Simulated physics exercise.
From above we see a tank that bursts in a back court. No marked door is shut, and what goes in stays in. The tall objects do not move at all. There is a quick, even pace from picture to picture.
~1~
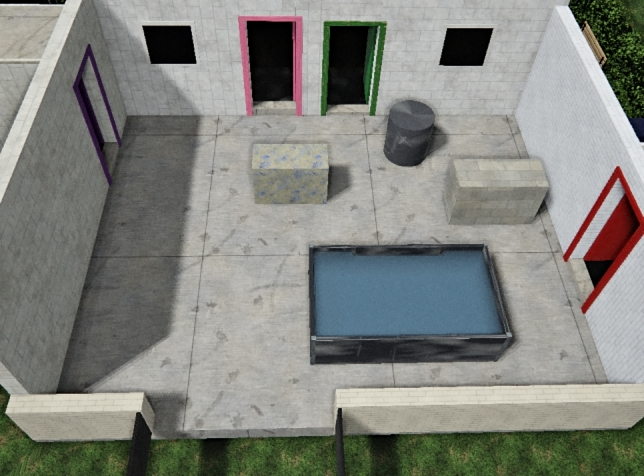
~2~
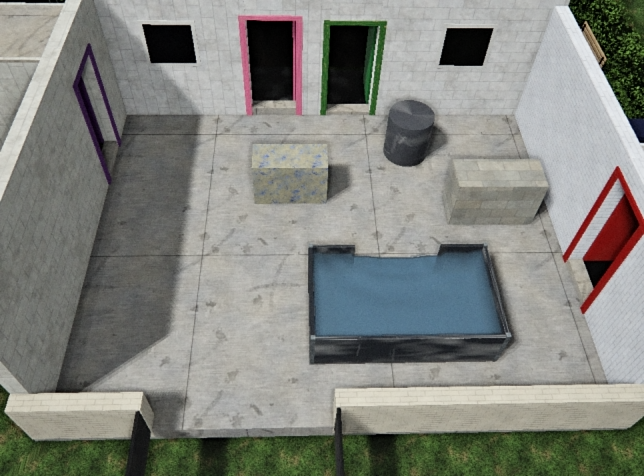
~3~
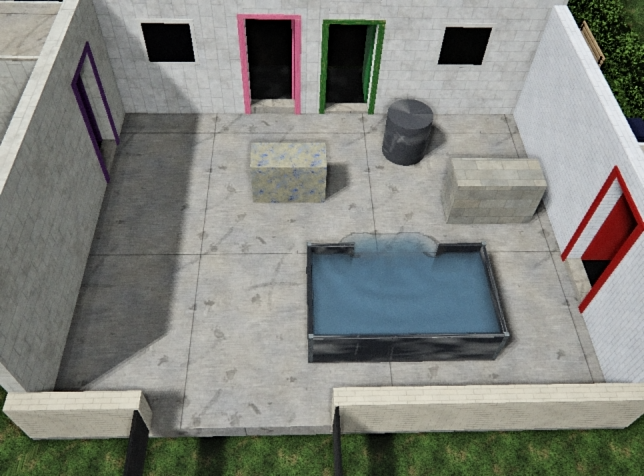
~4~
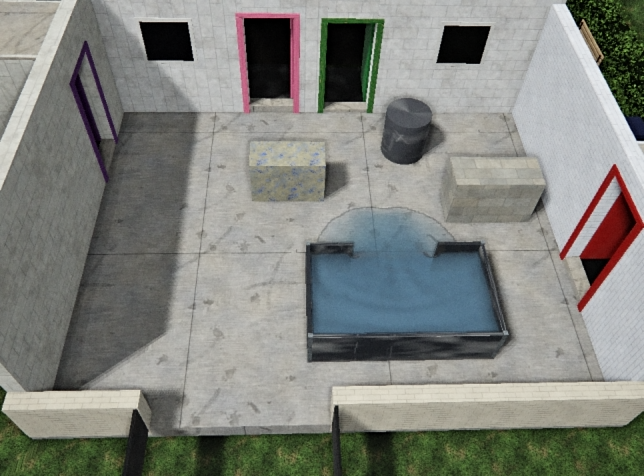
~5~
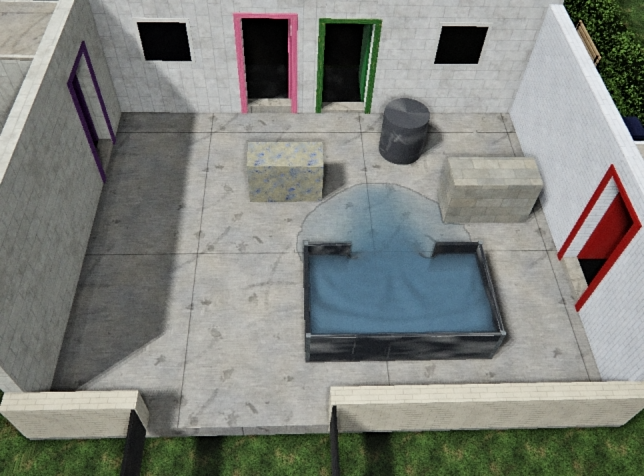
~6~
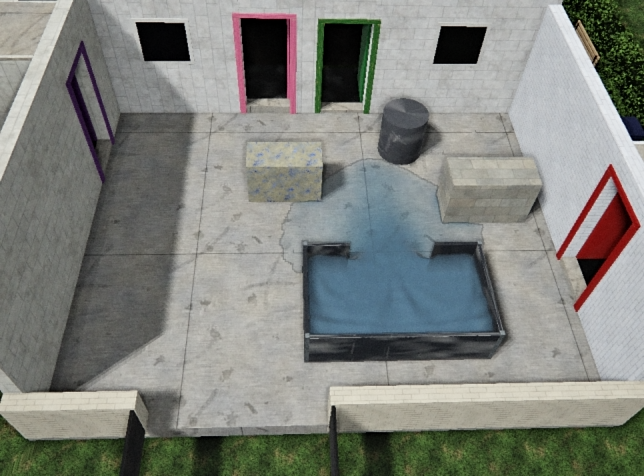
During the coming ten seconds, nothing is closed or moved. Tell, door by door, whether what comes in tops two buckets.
Red door: Within two buckets; green door: Exceeds two buckets; purple door: Within two buckets; pink door: Within two buckets.
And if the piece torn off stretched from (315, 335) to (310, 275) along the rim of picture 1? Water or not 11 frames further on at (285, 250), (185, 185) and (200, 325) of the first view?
Taken in turn they're unwetted, unwetted and swamped.
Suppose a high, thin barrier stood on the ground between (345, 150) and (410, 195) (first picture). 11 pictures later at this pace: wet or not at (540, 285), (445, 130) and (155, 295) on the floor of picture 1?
Taking the points in the order given, they are high and dry, inundated and high and dry.
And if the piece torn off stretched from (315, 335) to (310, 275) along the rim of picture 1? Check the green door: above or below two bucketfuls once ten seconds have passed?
Then: Green door stays under.
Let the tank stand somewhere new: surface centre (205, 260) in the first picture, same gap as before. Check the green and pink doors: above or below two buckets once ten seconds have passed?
Well, the green door ends up below, and the pink door ends up above too.
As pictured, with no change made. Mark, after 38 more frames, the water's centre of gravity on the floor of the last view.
Close to (343, 203), I reckon.
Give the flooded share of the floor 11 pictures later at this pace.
Roughly 35 per cent.
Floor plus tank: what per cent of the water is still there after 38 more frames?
Roughly 86 parts in every hundred.
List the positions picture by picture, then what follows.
The first picture shows still water in the tank at (404, 292).
In the second picture, the front is at a hidden place, out from the gap on the tank's far side.
In the third picture, water pours out on the tank's far side and has run to (421, 237).
In the fourth picture, the front is at (399, 210), out from the gap on the tank's far side.
In the fifth picture, water pours out on the tank's far side and has run to (365, 186).
In the sixth picture, the front is at (370, 161), out from the gap on the tank's far side.
A moment on, water covers 20 % of the floor; the red door not reached, the green door under two buckets in, the purple door not reached, the pink door not reached.
Next, water covers 35 % of the floor; the red door not reached, the green door far over two buckets in, the purple door not reached, the pink door wet at the sill, nothing in.
Then, water covers 55 % of the floor; the red door wet at the sill, nothing in, the green door far over two buckets in, the purple door not reached, the pink door wet at the sill, nothing in.
Later, water covers 70 % of the floor; the red door wet at the sill, nothing in, the green door far over two buckets in, the purple door wet at the sill, nothing in, the pink door wet at the sill, nothing in.
In the end, water covers 95 % of the floor; the red door wet at the sill, nothing in, the green door far over two buckets in, the purple door wet at the sill, nothing in, the pink door wet at the sill, nothing in.
